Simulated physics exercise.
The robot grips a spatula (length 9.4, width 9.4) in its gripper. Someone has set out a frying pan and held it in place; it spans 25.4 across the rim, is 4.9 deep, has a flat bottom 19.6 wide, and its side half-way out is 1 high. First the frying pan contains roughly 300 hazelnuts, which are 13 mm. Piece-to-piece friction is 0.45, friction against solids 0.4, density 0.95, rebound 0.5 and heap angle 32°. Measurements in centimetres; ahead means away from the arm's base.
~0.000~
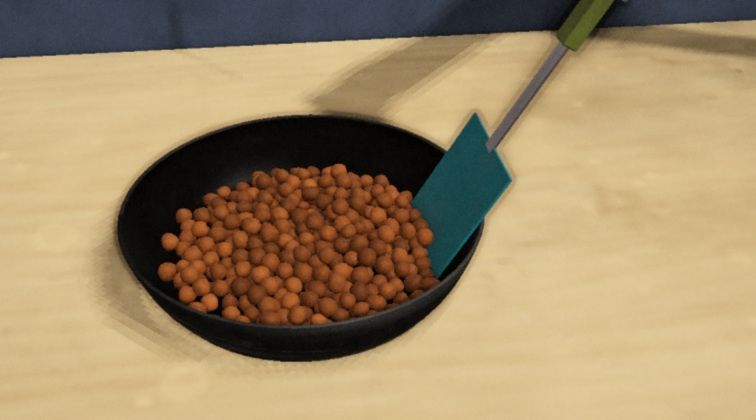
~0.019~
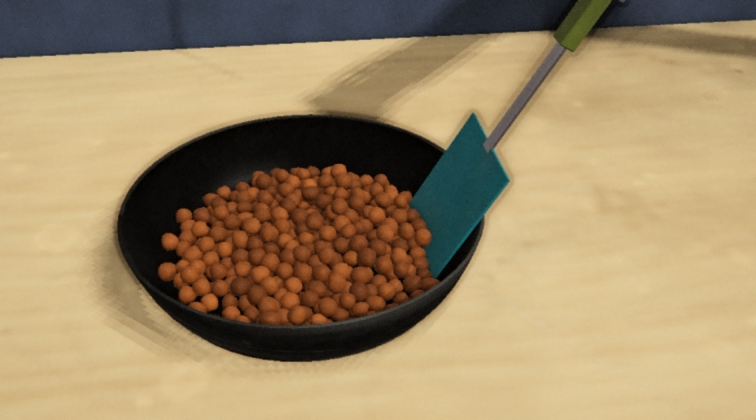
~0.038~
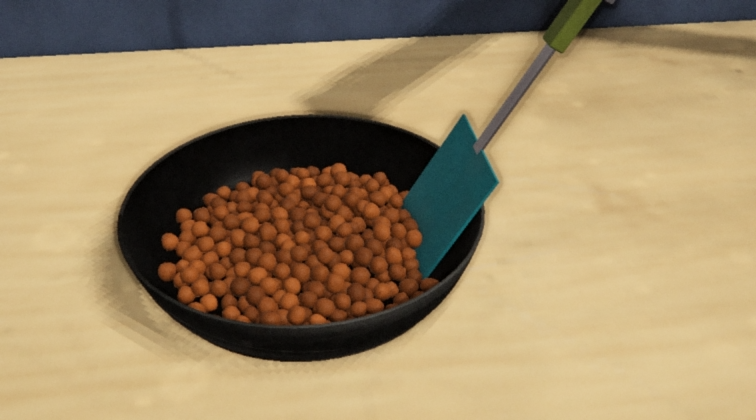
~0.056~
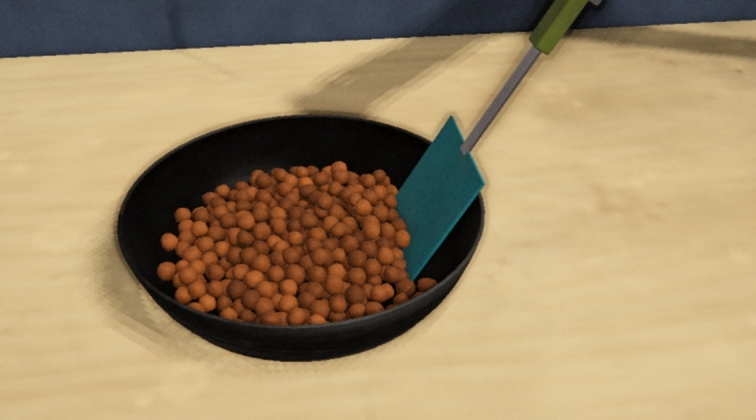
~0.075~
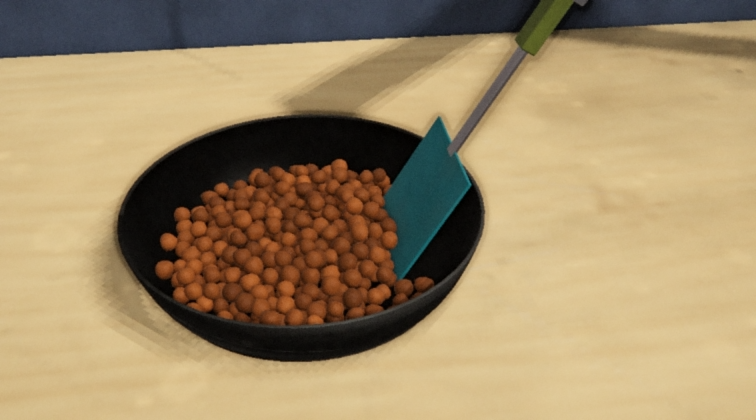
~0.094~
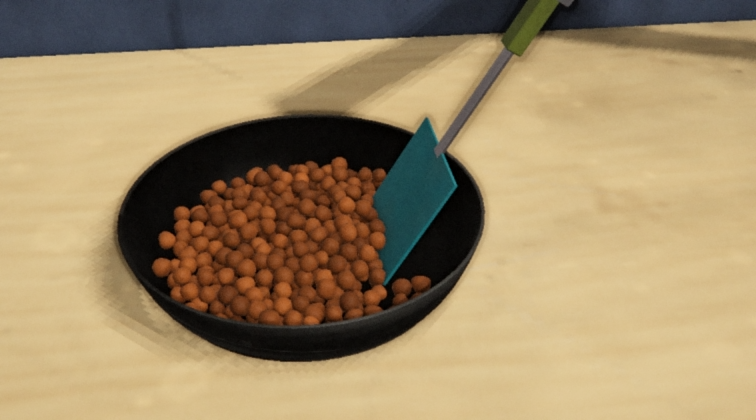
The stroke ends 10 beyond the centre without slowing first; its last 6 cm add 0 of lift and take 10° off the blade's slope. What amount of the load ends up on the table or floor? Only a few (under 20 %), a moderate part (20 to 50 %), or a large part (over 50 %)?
Only a few.
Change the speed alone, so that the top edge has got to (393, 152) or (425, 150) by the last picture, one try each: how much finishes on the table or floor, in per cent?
About 35 and 20 percent.
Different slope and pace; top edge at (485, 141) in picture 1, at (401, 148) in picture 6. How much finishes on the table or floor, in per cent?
I'd put it at roughly 30 per cent.
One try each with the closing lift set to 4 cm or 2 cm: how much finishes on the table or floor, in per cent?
Result: Approx. 20 % and 15 %, one try each.
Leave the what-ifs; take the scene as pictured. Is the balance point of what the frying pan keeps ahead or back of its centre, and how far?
What stays is shifted forward by around 4.5 cm.
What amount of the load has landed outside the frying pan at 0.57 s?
About 10 per cent.
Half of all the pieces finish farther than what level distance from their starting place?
I'd estimate close to 4 centimetres.
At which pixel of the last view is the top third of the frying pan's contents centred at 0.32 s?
It is centred at roughly (196, 226).
By 0.20 s, sloping 60°, highest piece 5 above the table; 301 in the frying pan.
By 0.32 s, sloping 56°, highest piece 6 above the table; 301 in the frying pan.
By 0.57 s, sloping 50°, highest piece 10 above the table; 262 in the frying pan, 29 on the table or floor, 10 on the blade or in flight.
By 1.62 s, sloping 50°, highest piece 6 above the table; 260 in the frying pan, 41 on the table or floor.
Final count, 260 in the frying pan, 41 on the table or floor. That is 14 % on the table or floor.
